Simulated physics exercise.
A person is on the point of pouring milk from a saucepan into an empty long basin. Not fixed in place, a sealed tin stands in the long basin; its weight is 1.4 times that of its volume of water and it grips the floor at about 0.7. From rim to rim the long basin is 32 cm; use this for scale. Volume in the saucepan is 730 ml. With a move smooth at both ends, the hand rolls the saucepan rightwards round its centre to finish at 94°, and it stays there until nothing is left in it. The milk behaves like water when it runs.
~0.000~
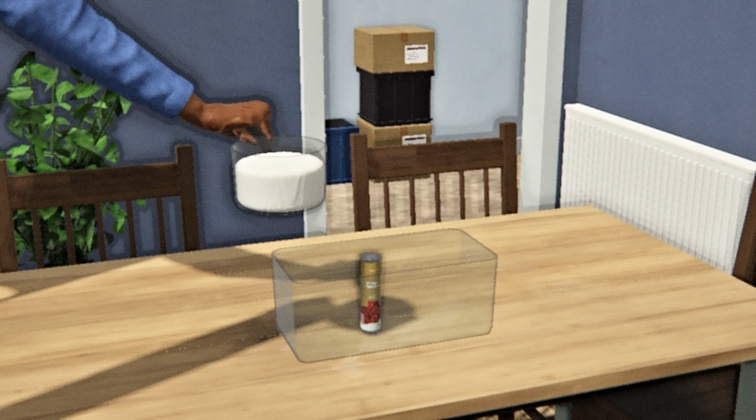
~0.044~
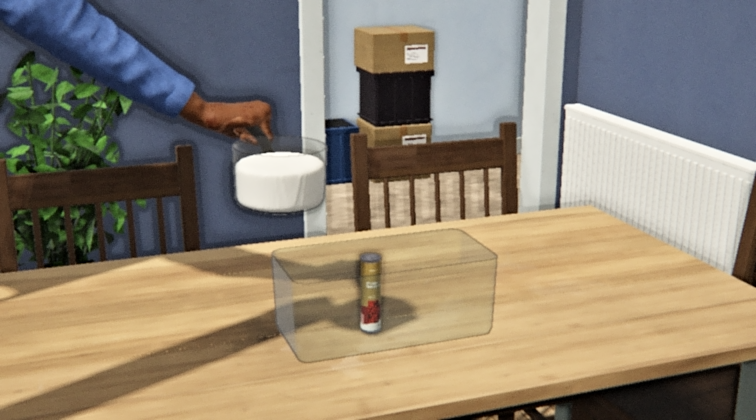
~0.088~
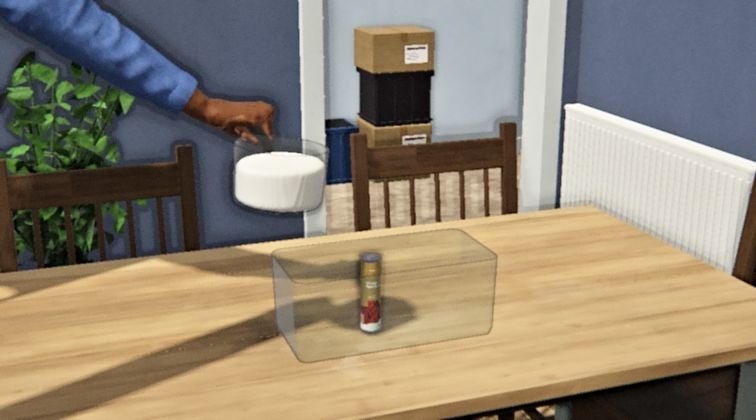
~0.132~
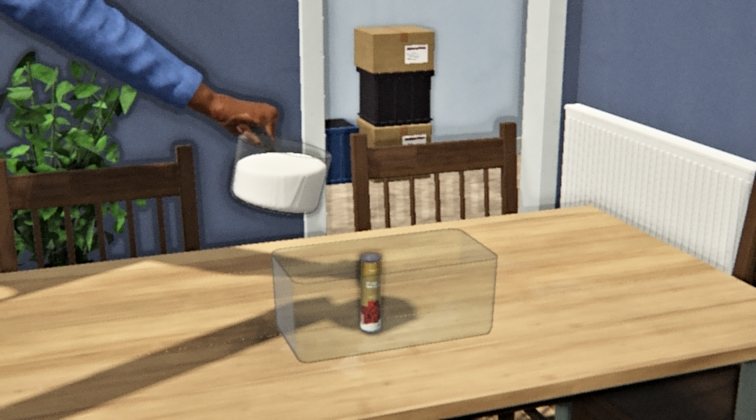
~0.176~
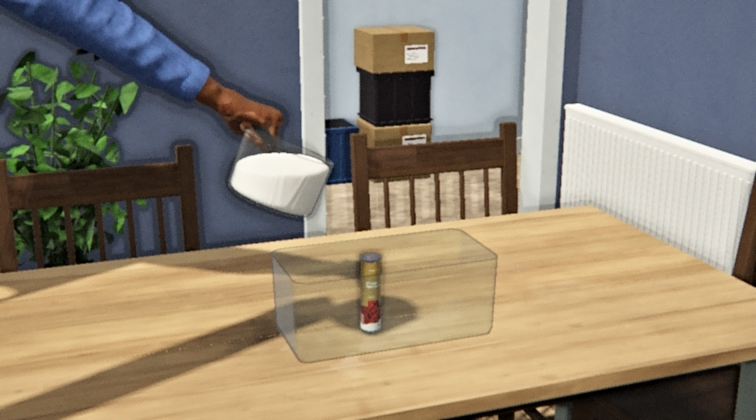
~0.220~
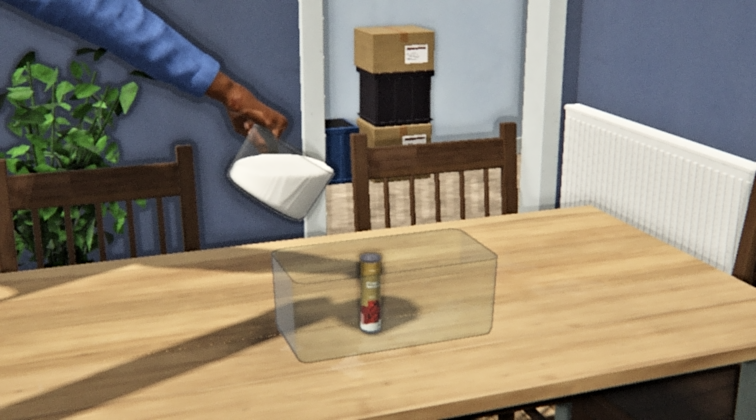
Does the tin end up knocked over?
Yes. It tips.
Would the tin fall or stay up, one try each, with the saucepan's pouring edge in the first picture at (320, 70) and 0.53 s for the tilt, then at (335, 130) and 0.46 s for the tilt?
First it stays on its base; then it stays on its base.
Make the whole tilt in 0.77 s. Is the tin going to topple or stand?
Result: Tin upright.
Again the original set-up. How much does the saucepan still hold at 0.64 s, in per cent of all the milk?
Close to 16 in a hundred.
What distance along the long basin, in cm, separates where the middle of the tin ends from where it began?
Some 8.0 cm.
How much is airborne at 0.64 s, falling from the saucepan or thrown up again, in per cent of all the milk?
Close to 12 %.
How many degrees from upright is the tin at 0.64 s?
It tilts roughly 0° from upright.
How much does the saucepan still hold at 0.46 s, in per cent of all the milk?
Near 46 in a hundred.
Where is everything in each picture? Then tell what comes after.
In the first picture, tilt 0°; pouring edge (323, 144); surface from (236, 166) to (321, 159); the long basin's rim runs from (282, 268) to (479, 243); the tin's top is at (371, 260).
In the second picture, tilt 2°; pouring edge (324, 145); surface from (236, 166) to (321, 159).
In the third picture, tilt 6°; pouring edge (326, 148); surface from (237, 166) to (322, 160).
In the fourth picture, tilt 14°; pouring edge (328, 154); surface from (237, 166) to (323, 160).
In the fifth picture, tilt 23°; pouring edge (330, 162); surface from (236, 166) to (326, 162).
In the sixth picture, tilt 35°; pouring edge (330, 172); surface from (233, 166) to (328, 164).
Then, 0.46 s in, the tilt is 90° and 46 per cent is still to pour; the tin stands where it began.
Then, 0.64 s in, the tilt is 94° and 16 per cent is still to pour; the tin stands where it began.
Then, 0.83 s in, the tilt is 94° and 6 per cent is still to pour; the tin leans 13°.
Then, 1.03 s in, the tilt is 94° and 2 per cent is still to pour; the tin leans 59°.
Finally, the tin lies on its side.
